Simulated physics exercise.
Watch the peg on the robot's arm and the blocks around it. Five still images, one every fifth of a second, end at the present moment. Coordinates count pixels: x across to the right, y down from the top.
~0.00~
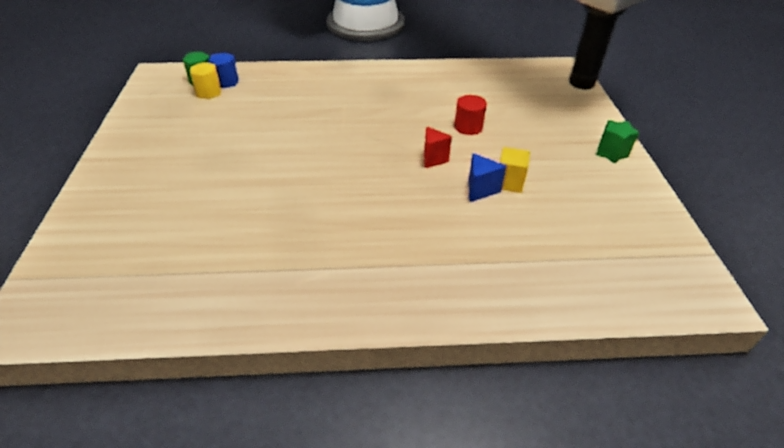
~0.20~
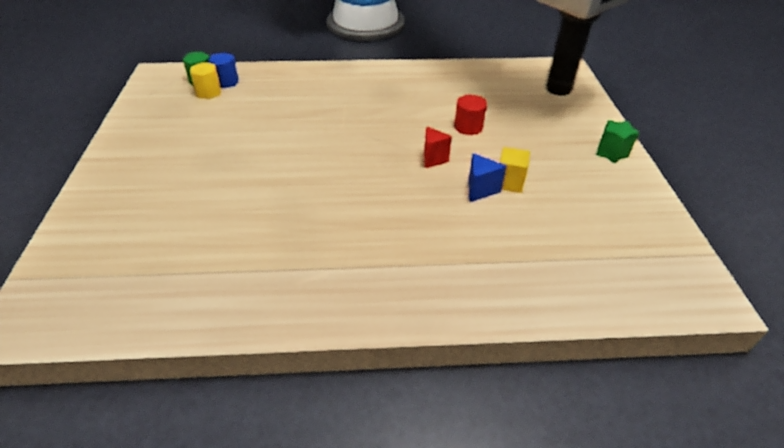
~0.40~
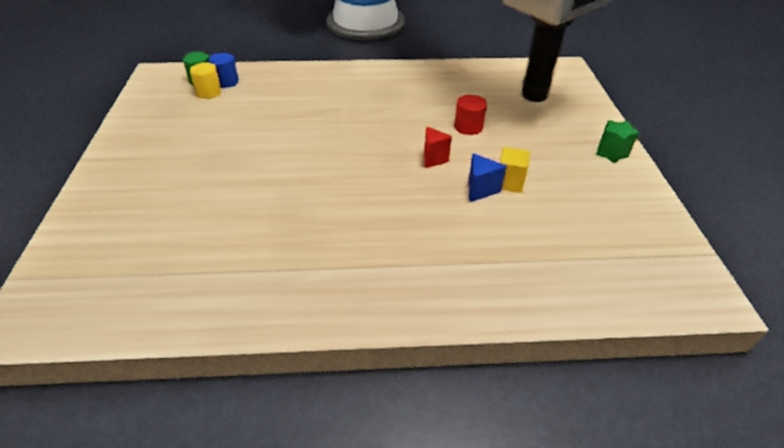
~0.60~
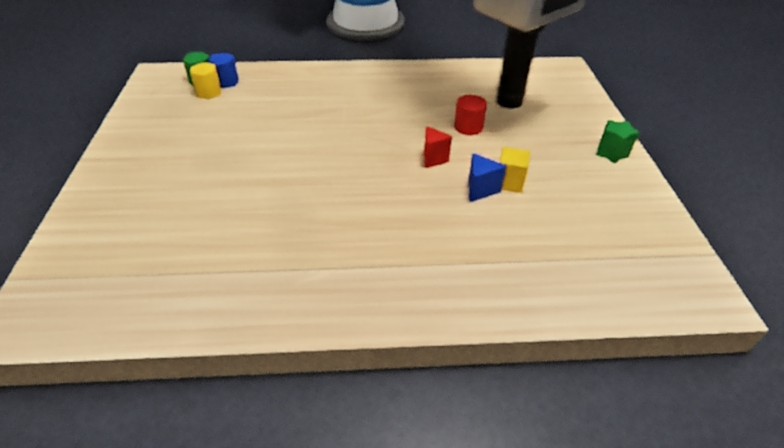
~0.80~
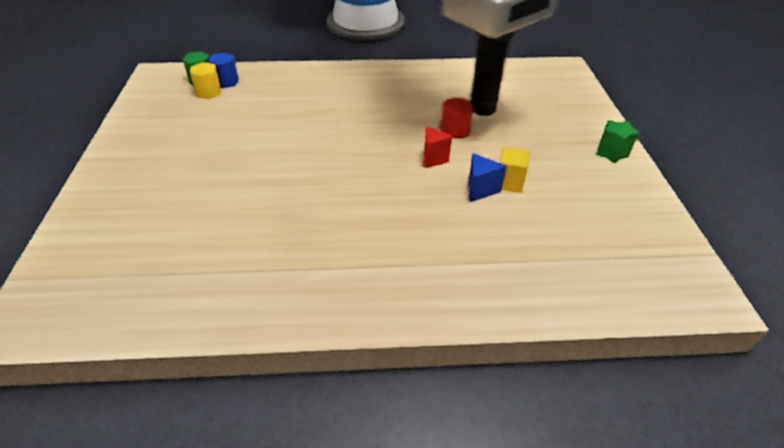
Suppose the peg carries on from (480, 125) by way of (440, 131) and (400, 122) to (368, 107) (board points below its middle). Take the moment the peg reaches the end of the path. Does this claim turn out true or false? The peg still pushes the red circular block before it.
The statement is false.
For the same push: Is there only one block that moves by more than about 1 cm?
Short answer: Yes.
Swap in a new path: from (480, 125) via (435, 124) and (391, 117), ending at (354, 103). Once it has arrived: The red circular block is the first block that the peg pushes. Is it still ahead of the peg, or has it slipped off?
I think the peg loses the red circular block somewhere along the way.
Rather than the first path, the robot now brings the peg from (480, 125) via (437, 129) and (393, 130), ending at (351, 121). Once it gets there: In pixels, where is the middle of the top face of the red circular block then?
My best guess is (386, 121).
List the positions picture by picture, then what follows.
In the first frame, peg's lower end at (582, 84); red three-sided block at (436, 135); red circular block at (472, 102).
In the second frame, peg at (558, 90); blocks still.
In the third frame, peg at (534, 96); blocks still.
In the fourth frame, peg at (509, 102); blocks still.
In the fifth frame, peg at (483, 109); red three-sided block at (436, 135); red circular block at (458, 105).
The first path, step by step. One third of the way, peg at (441, 116); red circular block at (415, 114).
Two thirds of the way, peg at (400, 107); red circular block at (396, 115).
At the end, peg at (368, 91); red three-sided block still; red circular block at (396, 115).
